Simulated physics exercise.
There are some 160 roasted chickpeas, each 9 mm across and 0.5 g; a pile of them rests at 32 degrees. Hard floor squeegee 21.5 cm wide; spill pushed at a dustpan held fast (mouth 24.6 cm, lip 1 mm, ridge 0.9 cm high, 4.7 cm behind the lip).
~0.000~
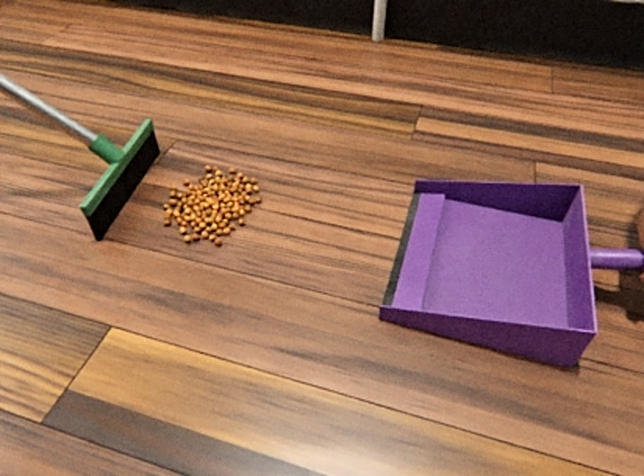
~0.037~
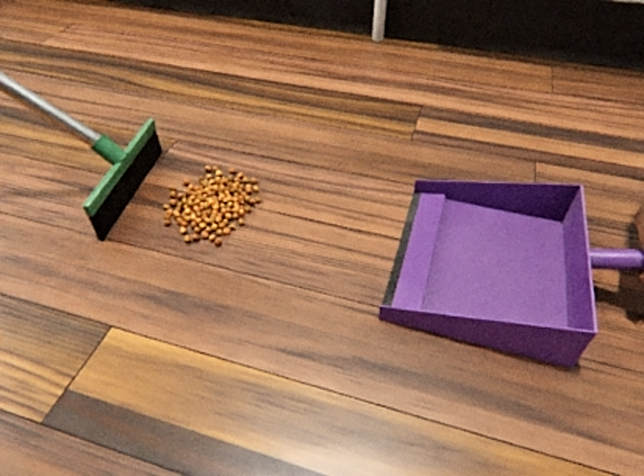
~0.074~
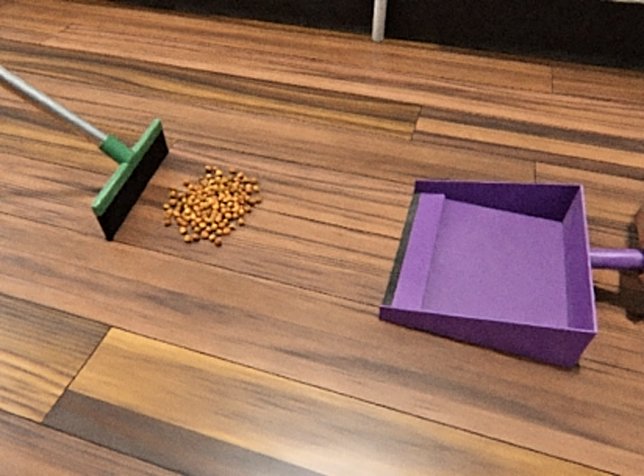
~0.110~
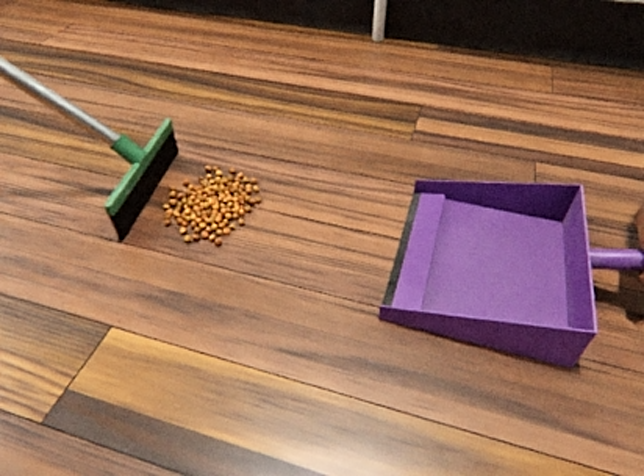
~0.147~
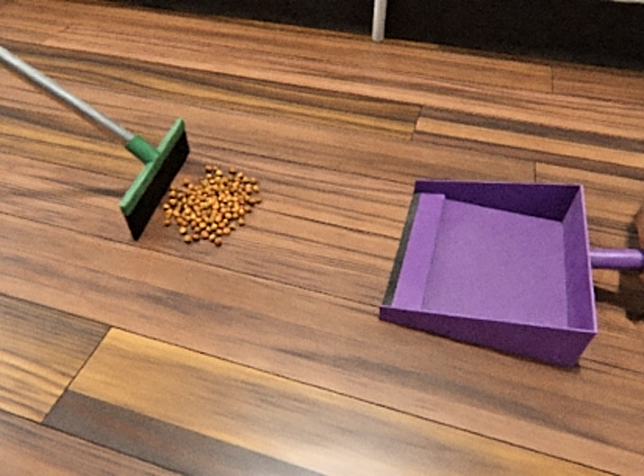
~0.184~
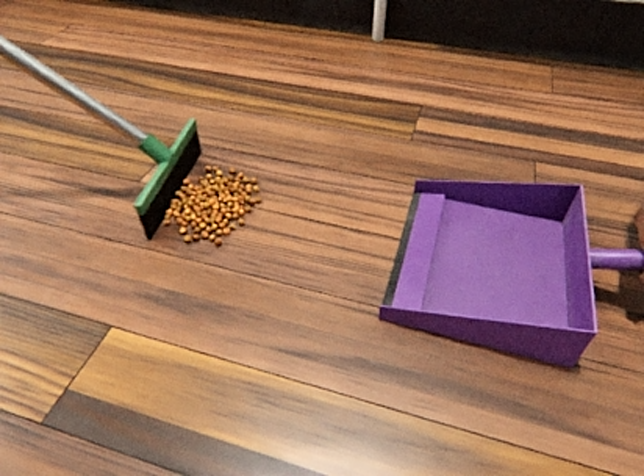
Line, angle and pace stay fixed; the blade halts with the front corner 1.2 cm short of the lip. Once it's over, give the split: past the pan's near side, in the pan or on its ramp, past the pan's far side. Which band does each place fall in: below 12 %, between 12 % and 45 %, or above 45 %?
One by one: Near side: A meagre share. Pan: A respectable share. Far side: A respectable share.
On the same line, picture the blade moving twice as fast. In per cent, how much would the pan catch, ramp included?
In that case close to 40 per cent.
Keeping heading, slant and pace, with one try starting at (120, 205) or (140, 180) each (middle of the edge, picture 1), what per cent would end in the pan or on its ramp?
Close to 30 in a hundred, then close to 20 in a hundred.
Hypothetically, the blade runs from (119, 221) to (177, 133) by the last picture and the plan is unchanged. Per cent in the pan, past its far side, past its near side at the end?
Pan 30, far 0, near 0.
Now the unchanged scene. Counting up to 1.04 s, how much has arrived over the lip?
Near 30 per cent so far.
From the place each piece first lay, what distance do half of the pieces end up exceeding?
About 32 cm.
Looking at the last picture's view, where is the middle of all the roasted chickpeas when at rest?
Estimated resting centre: Around (411, 207).
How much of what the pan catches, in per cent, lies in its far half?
Close to 100 %.
Then, at 0.50 s, middle of the blade 19 cm from the lip; 0 % over the lip, far side 5 %, near side 0 %.
After 0.71 s, middle of the blade 9 cm from the lip; 0 % over the lip, far side 20 %, near side 0 %.
After 1.04 s, middle of the blade 3 cm from the lip; 30 % over the lip, far side 30 %, near side 0 %.
In the end, at 1.8 s, near side 0 %, pan 30 %, far side 30 %, in front of the lip or behind the blade 40 %.
